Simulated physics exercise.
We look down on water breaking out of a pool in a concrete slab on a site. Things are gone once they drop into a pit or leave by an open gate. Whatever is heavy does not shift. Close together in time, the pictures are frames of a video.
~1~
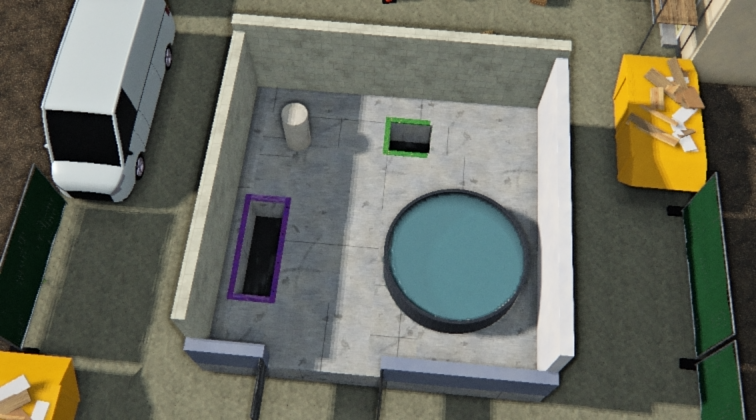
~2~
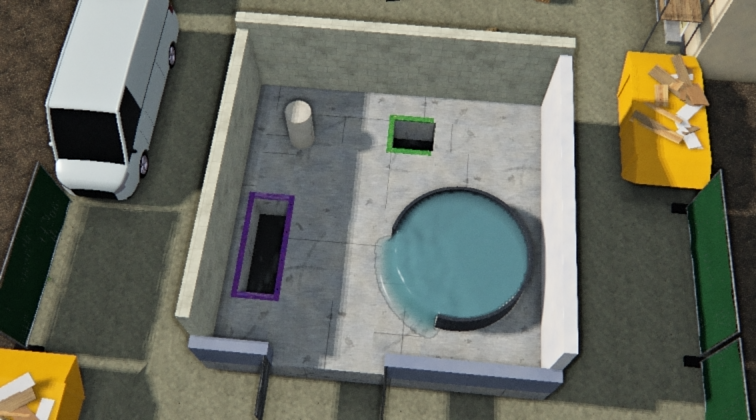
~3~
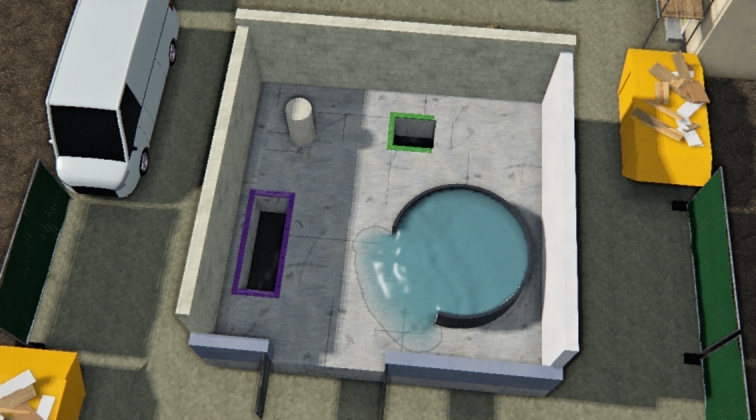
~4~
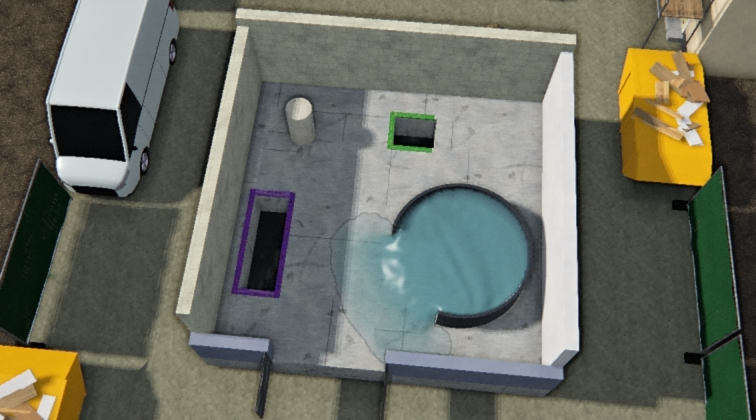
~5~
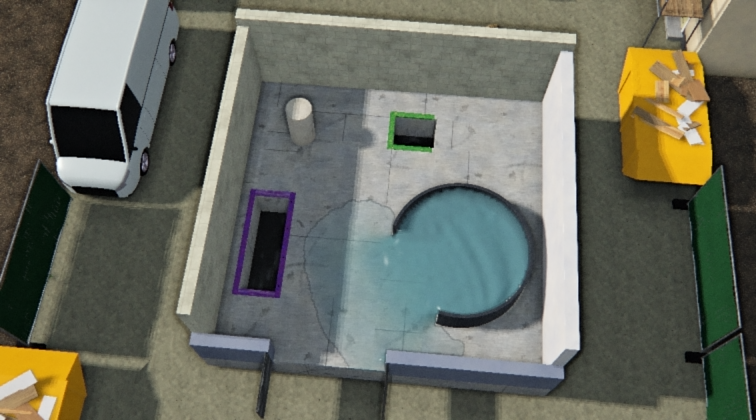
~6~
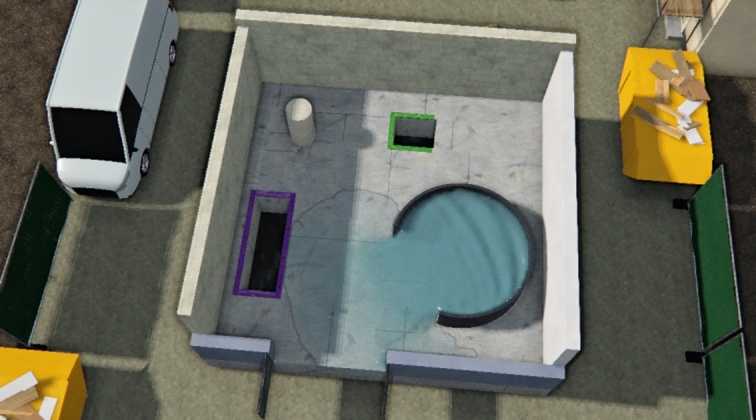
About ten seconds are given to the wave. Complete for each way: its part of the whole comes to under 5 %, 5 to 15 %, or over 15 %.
The gate's part comes to over 15 %; the purple pit's part comes to over 15 %; the green pit's part comes to under 5 %.
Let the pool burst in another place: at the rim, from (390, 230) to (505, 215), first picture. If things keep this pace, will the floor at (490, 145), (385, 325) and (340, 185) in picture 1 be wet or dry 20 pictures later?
The first would be drenched, the second still unwetted and the third drenched.
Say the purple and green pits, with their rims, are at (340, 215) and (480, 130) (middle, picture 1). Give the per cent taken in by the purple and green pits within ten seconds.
Purple 12 %; green 2 %.
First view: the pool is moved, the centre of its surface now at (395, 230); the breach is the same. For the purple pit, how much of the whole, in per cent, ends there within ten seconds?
Share in the purple pit - 55 in a hundred.
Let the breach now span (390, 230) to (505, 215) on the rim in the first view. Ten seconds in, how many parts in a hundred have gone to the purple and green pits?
I'd say the purple pit gets around 10 percent and the green pit around 40 percent.
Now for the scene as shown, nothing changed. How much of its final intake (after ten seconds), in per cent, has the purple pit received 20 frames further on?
That share would be near 55 %.
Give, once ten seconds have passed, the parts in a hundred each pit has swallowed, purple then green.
That's 32 per cent for the first and 0 per cent for the second.
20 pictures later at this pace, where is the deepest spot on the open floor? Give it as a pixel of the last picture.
My finger goes to (214, 344).
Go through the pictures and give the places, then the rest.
The first frame shows still water in the round pool at (456, 255).
In the second frame, the front is at (384, 240), out from the gap at (397, 287).
In the third frame, the front is at (365, 233), out from the gap at (397, 285).
In the fourth frame, water pours out at (398, 285) and has run to (352, 224).
In the fifth frame, the front is at (317, 229), out from the gap at (398, 285).
In the sixth frame, water pours out at (399, 285) and has run to (292, 232).
A moment on, water covers 35 % of the floor; the gate 4 %, the purple pit 3 %, the green pit 0 %.
Next, water covers 40 % of the floor; the gate 12 %, the purple pit 8 %, the green pit 0 %.
Then, water covers 45 % of the floor; the gate 22 %, the purple pit 18 %, the green pit 0 %.
Later, water covers 60 % of the floor; the gate 31 %, the purple pit 28 %, the green pit 0 %.
In the end, water covers 70 % of the floor; the gate 38 %, the purple pit 32 %, the green pit 1 %.
